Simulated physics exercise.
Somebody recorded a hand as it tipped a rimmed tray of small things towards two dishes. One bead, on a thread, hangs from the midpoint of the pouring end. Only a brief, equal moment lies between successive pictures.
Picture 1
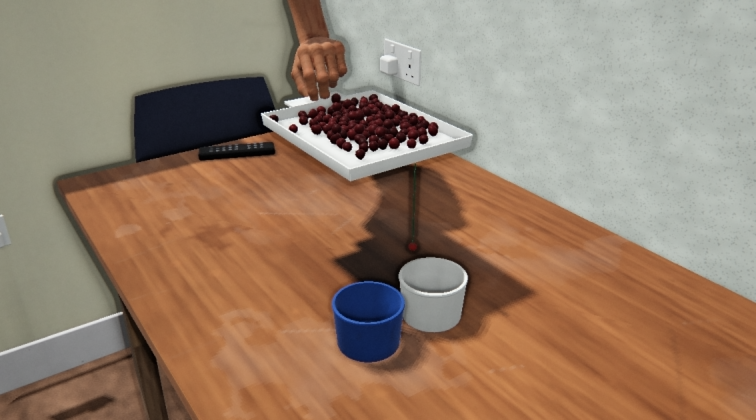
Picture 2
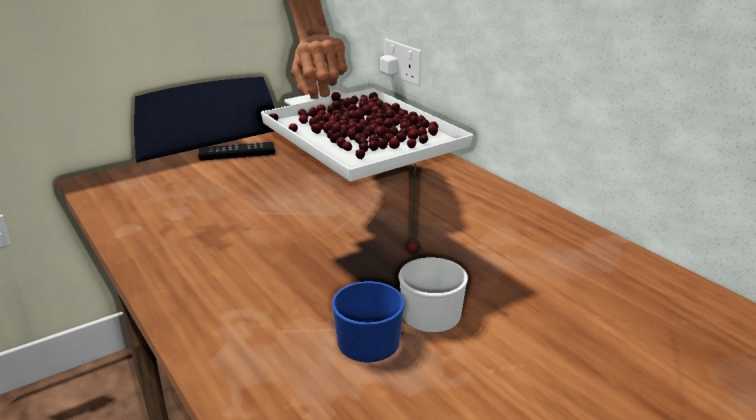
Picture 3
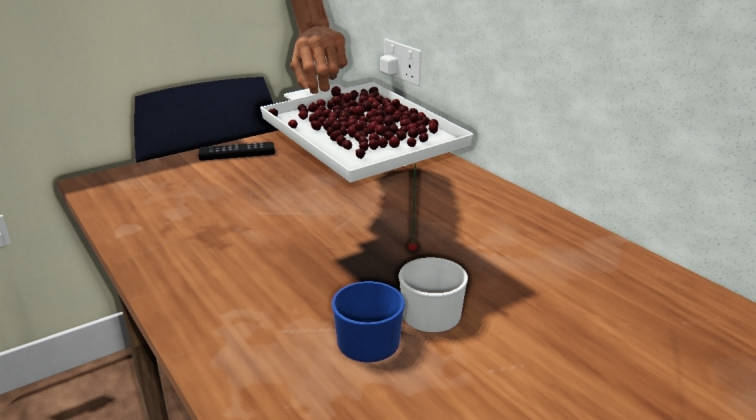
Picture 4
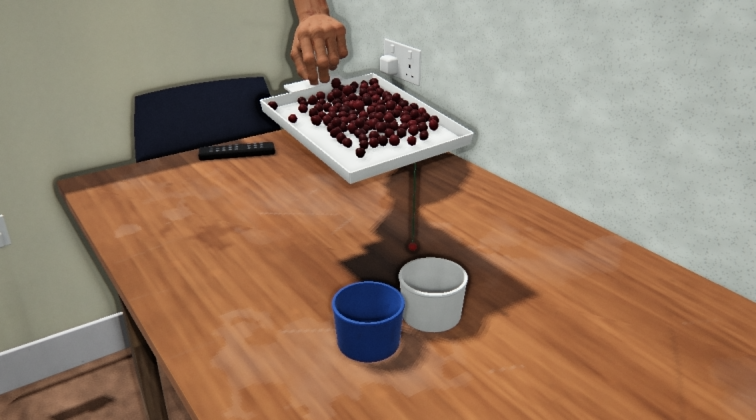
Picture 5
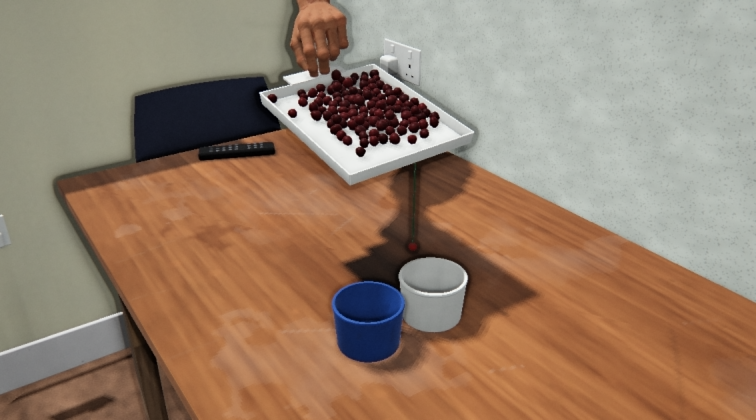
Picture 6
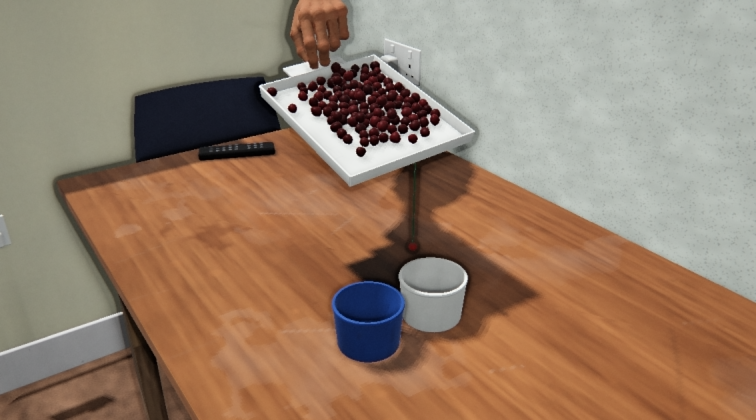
A hand slowly raises the back of a white tray of dark red berries.
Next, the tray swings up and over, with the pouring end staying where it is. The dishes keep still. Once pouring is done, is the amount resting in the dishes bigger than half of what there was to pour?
Catch: Above fifty percent.
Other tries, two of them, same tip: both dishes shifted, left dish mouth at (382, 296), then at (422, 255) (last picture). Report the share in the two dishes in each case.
Trial 1 near 60 percent, trial 2 near 0 percent.
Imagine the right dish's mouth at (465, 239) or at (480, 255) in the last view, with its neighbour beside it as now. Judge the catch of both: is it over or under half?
Result, first place: Not as much as half; second place: Not as much as half.
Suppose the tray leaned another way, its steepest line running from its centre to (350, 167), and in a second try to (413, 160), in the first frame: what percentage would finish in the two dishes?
In turn, 20 percent and then 40 percent.
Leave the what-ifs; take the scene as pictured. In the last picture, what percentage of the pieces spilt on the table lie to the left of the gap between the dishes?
Around 70 per cent, I reckon.
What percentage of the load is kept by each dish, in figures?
50 per cent goes to the left dish and 20 per cent to the right dish.
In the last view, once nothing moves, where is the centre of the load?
Around (378, 329), give or take.
Soon after the last picture, tray tipped steeply; nearly all on the tray; a stray few in the left dish; a stray few in the air.
A little later, tray tipped right over; nearly all on the tray; a stray few in the left dish; a stray few in the air.
Later still, tray tipped past a quarter turn; about half in the left dish; about a quarter in the right dish; about a third outside both; a stray few in the air.
At rest, tray tipped past a quarter turn; about half in the left dish; about a quarter in the right dish; about a third outside both; a stray few in the air.
